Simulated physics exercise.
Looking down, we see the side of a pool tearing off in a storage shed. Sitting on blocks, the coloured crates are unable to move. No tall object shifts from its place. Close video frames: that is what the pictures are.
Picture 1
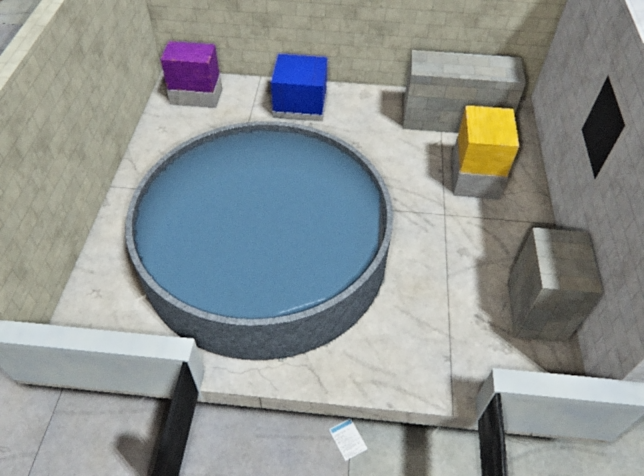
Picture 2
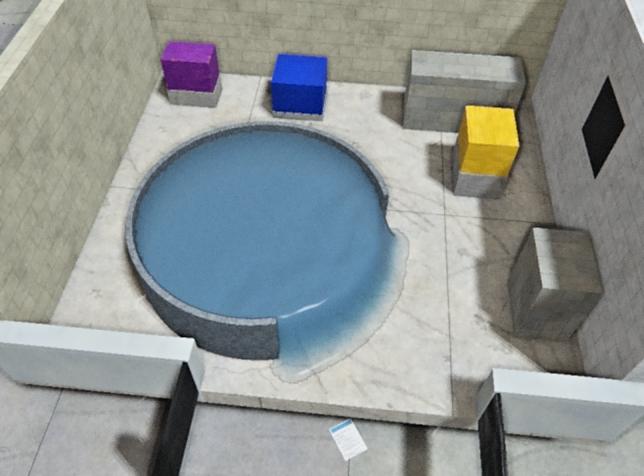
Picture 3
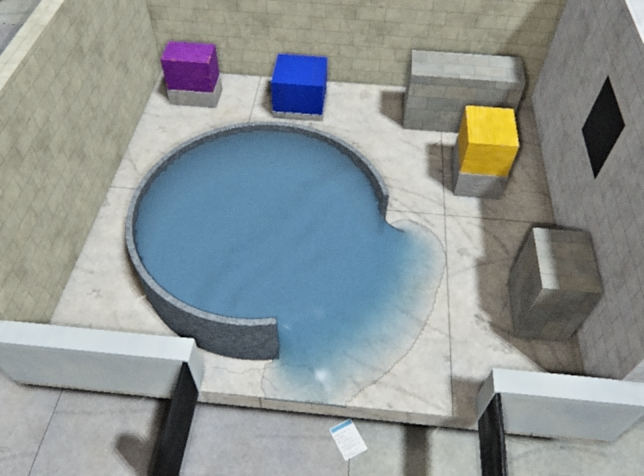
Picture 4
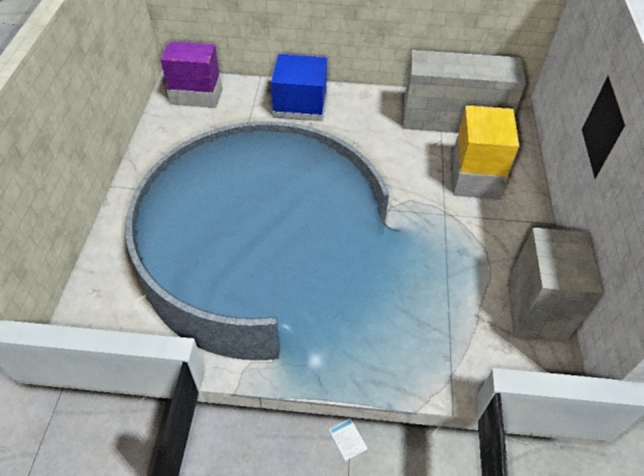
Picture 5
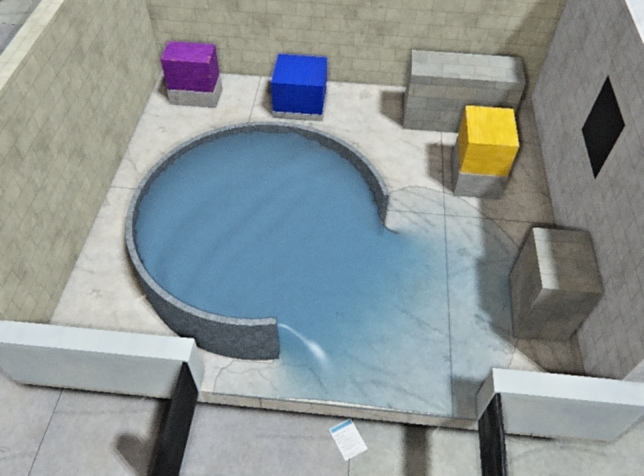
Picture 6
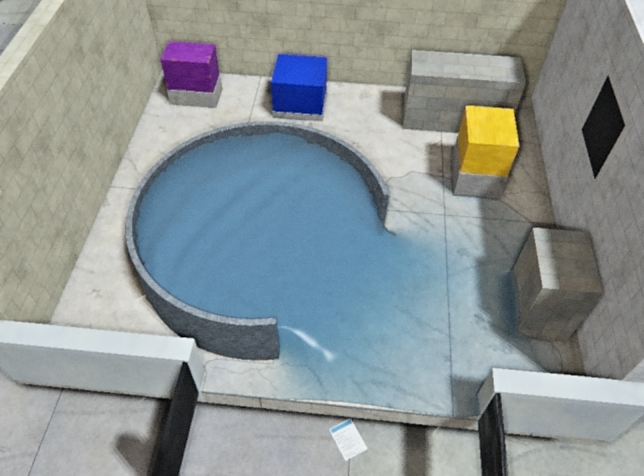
The clip shows a round pool in a walled space with purple, blue and yellow crates on blocks; the lower right side of the pool opens, and water pours out and spreads rightward across the floor while the crates stay still.
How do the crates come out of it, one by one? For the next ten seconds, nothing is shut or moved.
Outcome: The blue crate will be a wet one. The purple crate will be a dry one. The yellow crate will be a dry one.
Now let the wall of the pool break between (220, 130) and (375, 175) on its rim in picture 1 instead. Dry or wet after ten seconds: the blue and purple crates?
Then: Blue crate is wetted, purple crate is soaked.
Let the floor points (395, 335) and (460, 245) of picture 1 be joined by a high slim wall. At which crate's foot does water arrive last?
That would be the purple crate.
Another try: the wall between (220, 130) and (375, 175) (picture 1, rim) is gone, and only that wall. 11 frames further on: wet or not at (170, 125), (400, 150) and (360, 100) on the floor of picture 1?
Point by point: Drenched, drenched, drenched.
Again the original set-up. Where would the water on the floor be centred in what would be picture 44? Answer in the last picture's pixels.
The balance point is around (367, 212).
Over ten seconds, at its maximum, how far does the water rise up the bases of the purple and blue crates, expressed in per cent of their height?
Roughly 50 per cent for the first, 200 per cent for the second.
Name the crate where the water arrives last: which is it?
The answer here is the purple crate.
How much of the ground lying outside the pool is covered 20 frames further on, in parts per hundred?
My guess is around 55 in a hundred.
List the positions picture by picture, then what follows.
The round tank at (261, 213) is whole and still, in the first picture.
The front is at a hidden place, out from the gap at (363, 300), in the second picture.
Water pours out at (363, 300) and has run to (414, 226), in the third picture.
The front is at (440, 215), out from the gap at (363, 302), in the fourth picture.
The front is at (495, 230), out from the gap at (363, 302), in the fifth picture.
Water pours out at (363, 302) and has run to a hidden place, in the sixth picture.
A moment on, water covers 35 % of the floor; the blue crate not reached, the purple crate not reached, the yellow crate water round its plinth.
Next, water covers 35 % of the floor; the blue crate not reached, the purple crate not reached, the yellow crate water round its plinth.
Then, water covers 55 % of the floor; the blue crate not reached, the purple crate not reached, the yellow crate water round its plinth.
Later, water covers 80 % of the floor; the blue crate water round its plinth, the purple crate water round its plinth, the yellow crate water round its plinth.
In the end, water covers 100 % of the floor; the blue crate was topped, the purple crate stayed above the water, the yellow crate stayed above the water.
